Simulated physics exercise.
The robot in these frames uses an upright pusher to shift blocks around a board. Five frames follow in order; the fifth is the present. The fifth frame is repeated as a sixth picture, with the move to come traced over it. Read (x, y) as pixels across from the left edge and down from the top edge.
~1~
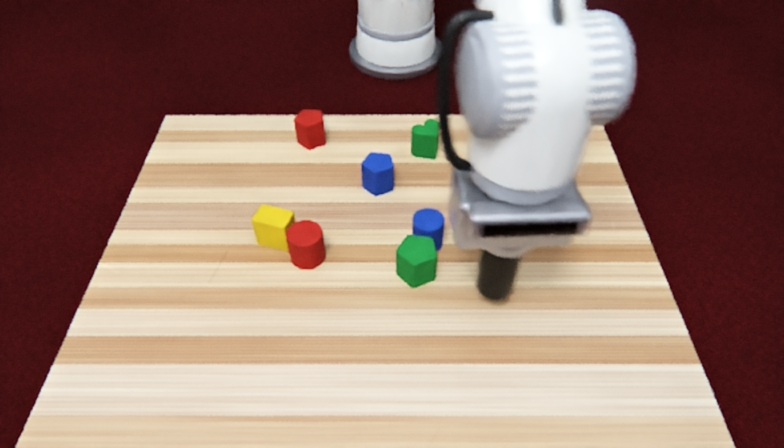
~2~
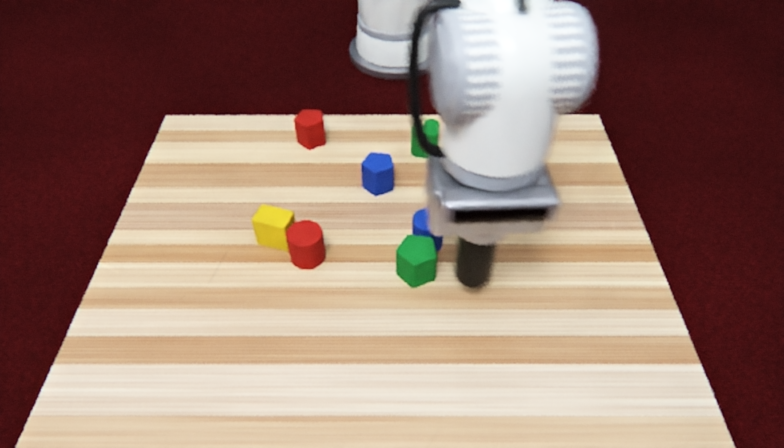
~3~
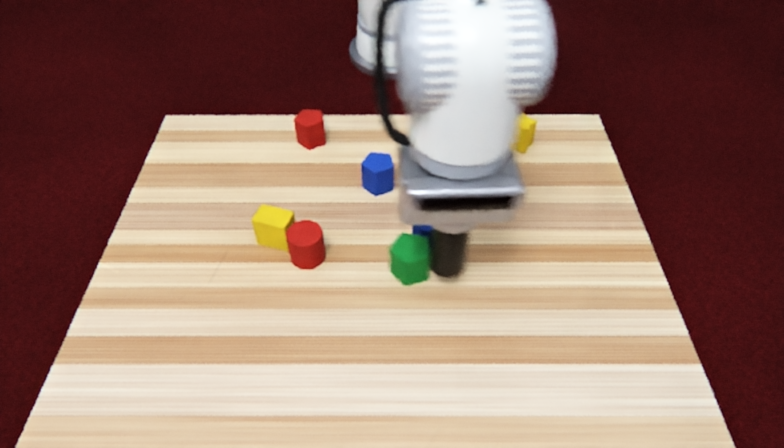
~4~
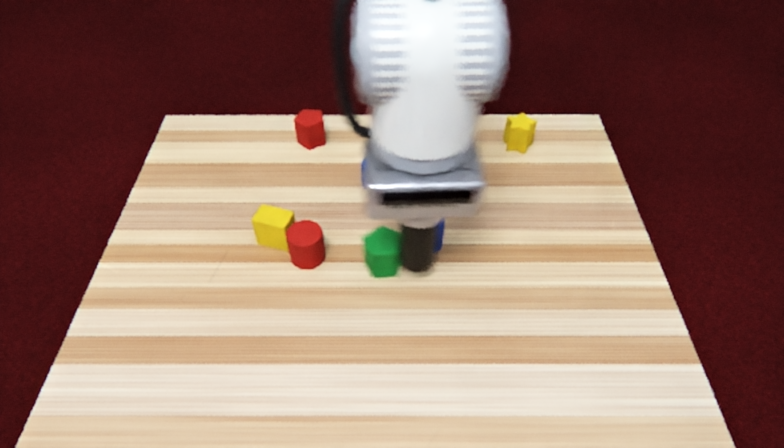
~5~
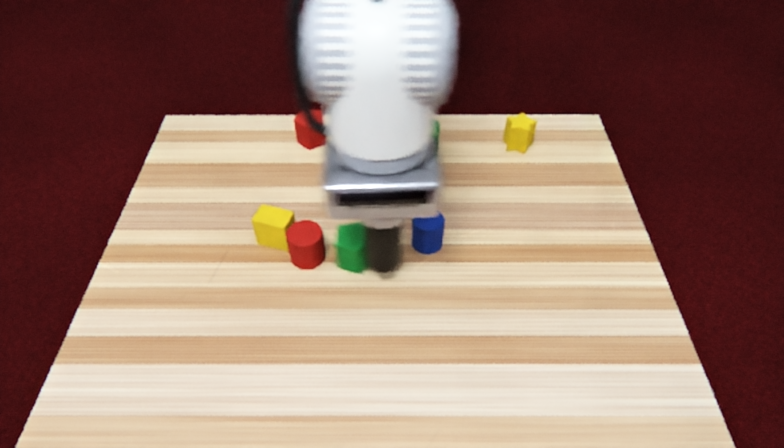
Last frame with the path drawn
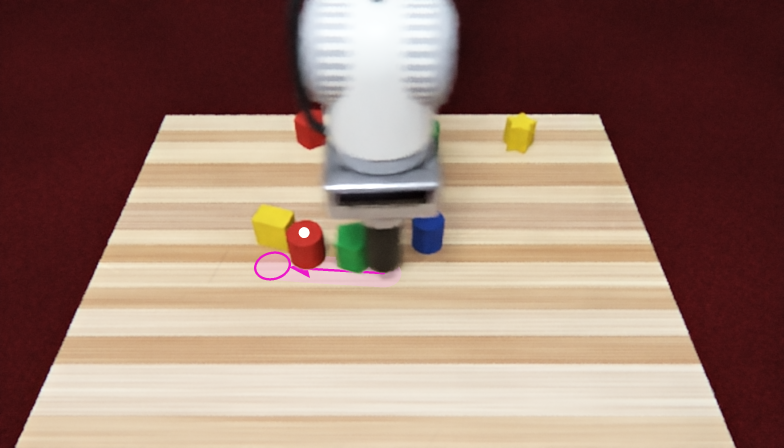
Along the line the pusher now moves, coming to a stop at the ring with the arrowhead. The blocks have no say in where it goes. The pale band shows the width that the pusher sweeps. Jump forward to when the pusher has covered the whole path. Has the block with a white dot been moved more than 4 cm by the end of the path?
Answer: Yes.
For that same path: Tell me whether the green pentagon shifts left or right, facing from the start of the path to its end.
It shifts rightward.
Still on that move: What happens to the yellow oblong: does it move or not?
At the end, its place is different.
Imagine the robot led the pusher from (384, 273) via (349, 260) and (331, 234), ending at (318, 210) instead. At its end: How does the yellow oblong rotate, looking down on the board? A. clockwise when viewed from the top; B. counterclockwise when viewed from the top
My answer is option A.
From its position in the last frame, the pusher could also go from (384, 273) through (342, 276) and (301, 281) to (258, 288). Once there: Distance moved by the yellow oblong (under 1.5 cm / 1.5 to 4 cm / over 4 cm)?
Overall it shifts between 1.5 and 4 cm.
The drawn path runs straight from (384, 273) to (273, 266); the dot is on the red disc.
On the path given first. One third of the way, pusher (344, 257); yellow oblong (260, 213), turned 35° clockwise; red disc (286, 230); green pentagon (325, 226), turned 20° clockwise.
Two thirds of the way, pusher (306, 255); yellow oblong (255, 211), turned 30° clockwise; red disc (280, 227); green pentagon (317, 219), turned 50° clockwise.
At the end, pusher (269, 252); yellow oblong (243, 197), turned 25° clockwise; red disc (259, 218); green pentagon (317, 219), turned 55° clockwise; blue disc not moved.
